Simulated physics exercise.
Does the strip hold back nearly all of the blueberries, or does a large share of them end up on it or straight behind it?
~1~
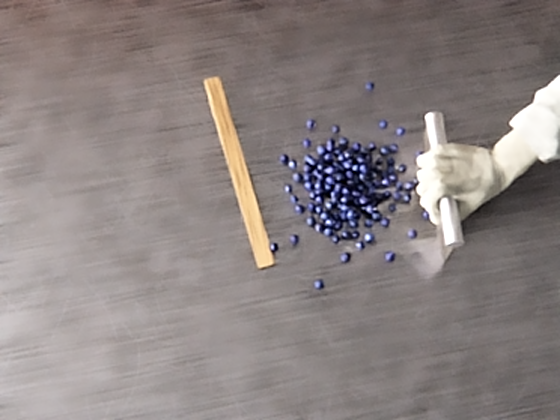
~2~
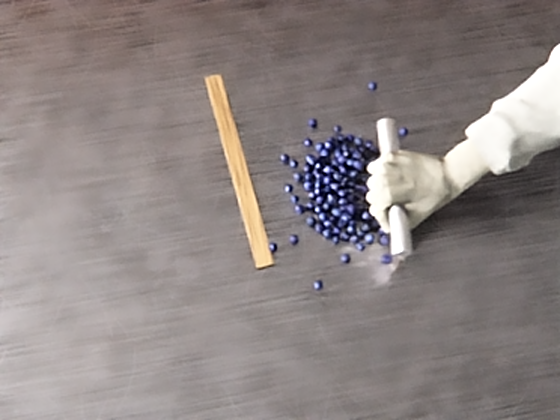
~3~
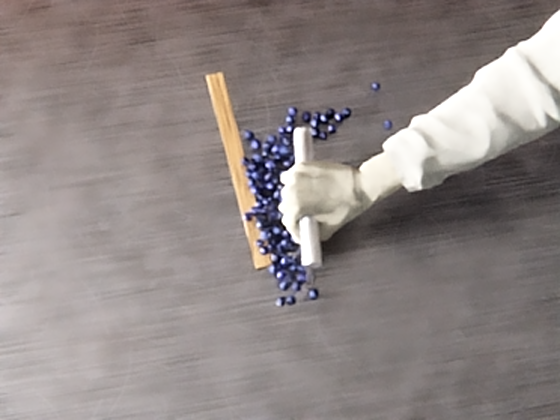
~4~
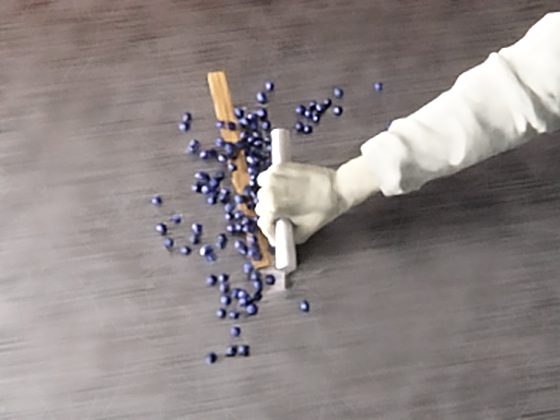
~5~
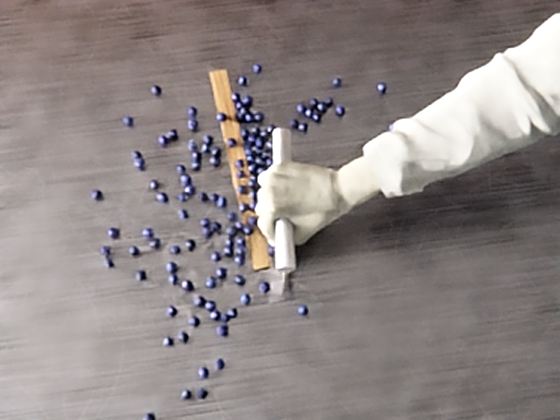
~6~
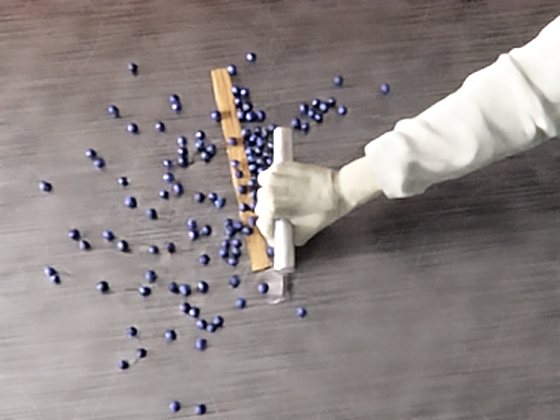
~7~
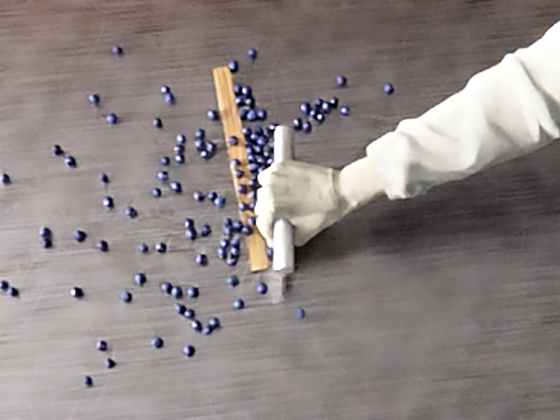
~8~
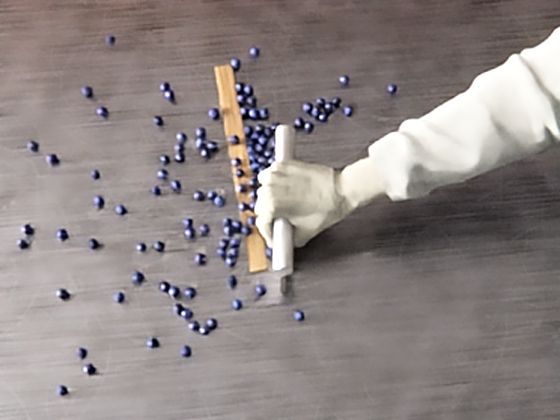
A large share of the blueberries ends up on the strip or straight behind it, as many spill across to its left side when the bar pushes them up against it.
